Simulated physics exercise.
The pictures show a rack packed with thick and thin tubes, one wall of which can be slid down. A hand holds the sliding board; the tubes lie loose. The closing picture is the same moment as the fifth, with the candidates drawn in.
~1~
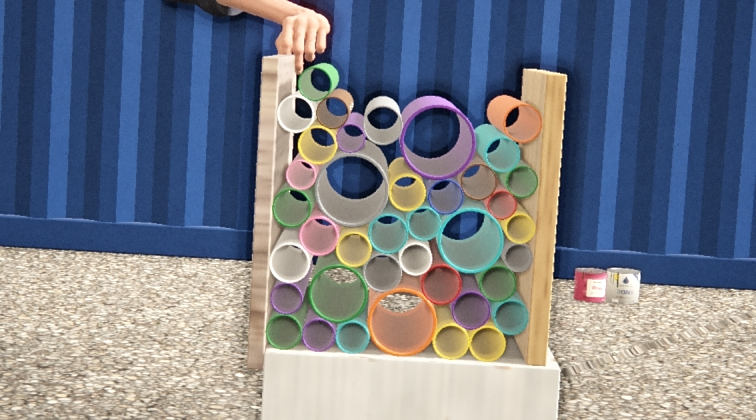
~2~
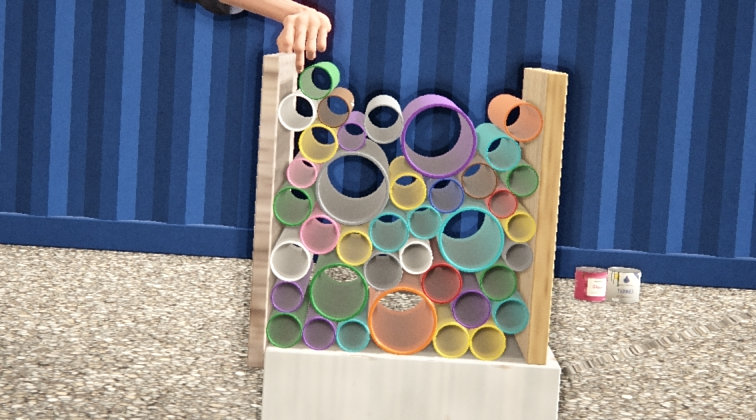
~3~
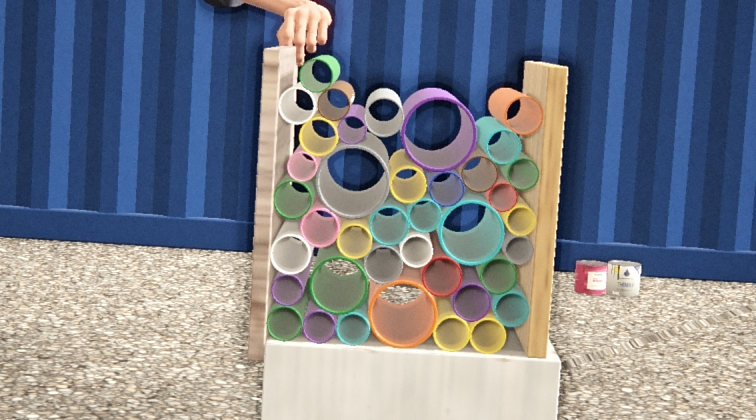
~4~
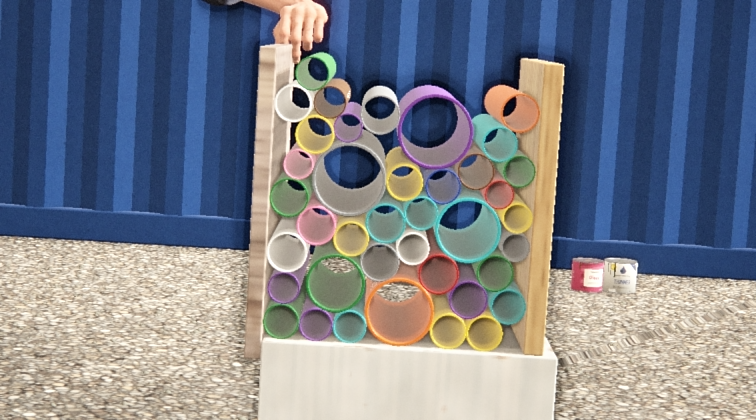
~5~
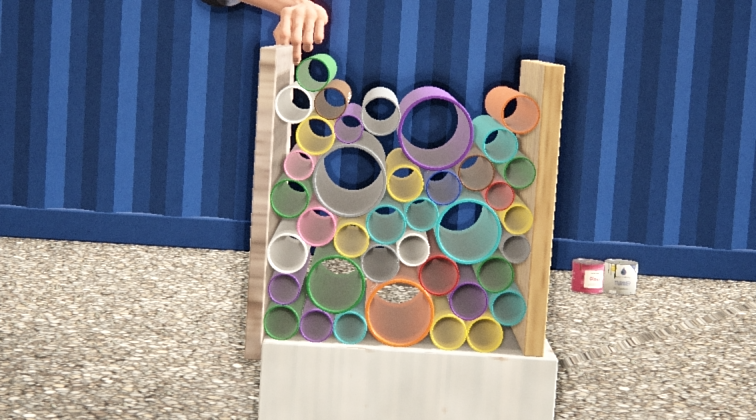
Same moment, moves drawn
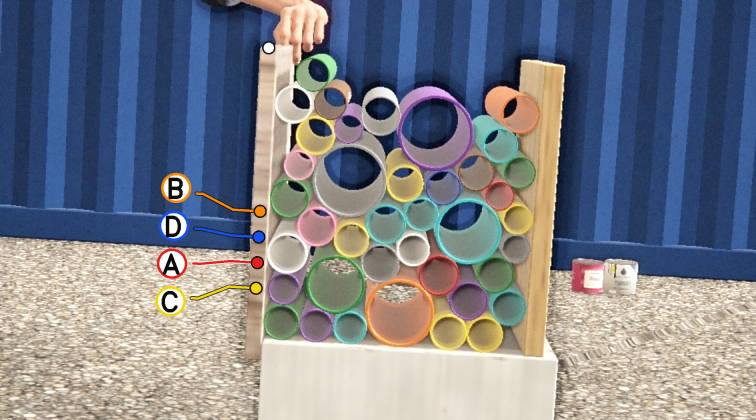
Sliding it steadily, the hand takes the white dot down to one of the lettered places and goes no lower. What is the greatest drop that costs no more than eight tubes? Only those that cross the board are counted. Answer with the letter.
The answer is mark A.
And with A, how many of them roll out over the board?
With A, seven.
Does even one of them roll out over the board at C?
Yes, at C.
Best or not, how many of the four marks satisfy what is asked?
The number is three.
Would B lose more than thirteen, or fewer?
It loses fewer than thirteen.
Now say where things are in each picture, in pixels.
Side board (274, 198); a green tube (284, 332); a yellow tube (487, 344), in the first picture.
A yellow tube (488, 343); a white tube (290, 261), in the second picture.
A turquoise tube (471, 233); a grey tube (353, 182), in the third picture.
A blue tube (443, 187); a purple tube (436, 132), in the fourth picture.
A grey tube (381, 116); side board (272, 189); a green tube (282, 322), in the fifth picture.
On the marked copy, A at (257, 263); B at (260, 211); C at (256, 288); D at (259, 237); the white dot at (269, 48).
Taking A. A third of the way, top of the board (273, 137).
Two thirds of the way, top of the board (268, 236).
When it is over, top of the board (267, 262), seven out over the board.
As for the rest, B about four out over the board; C more than eight out over the board; D about four out over the board.
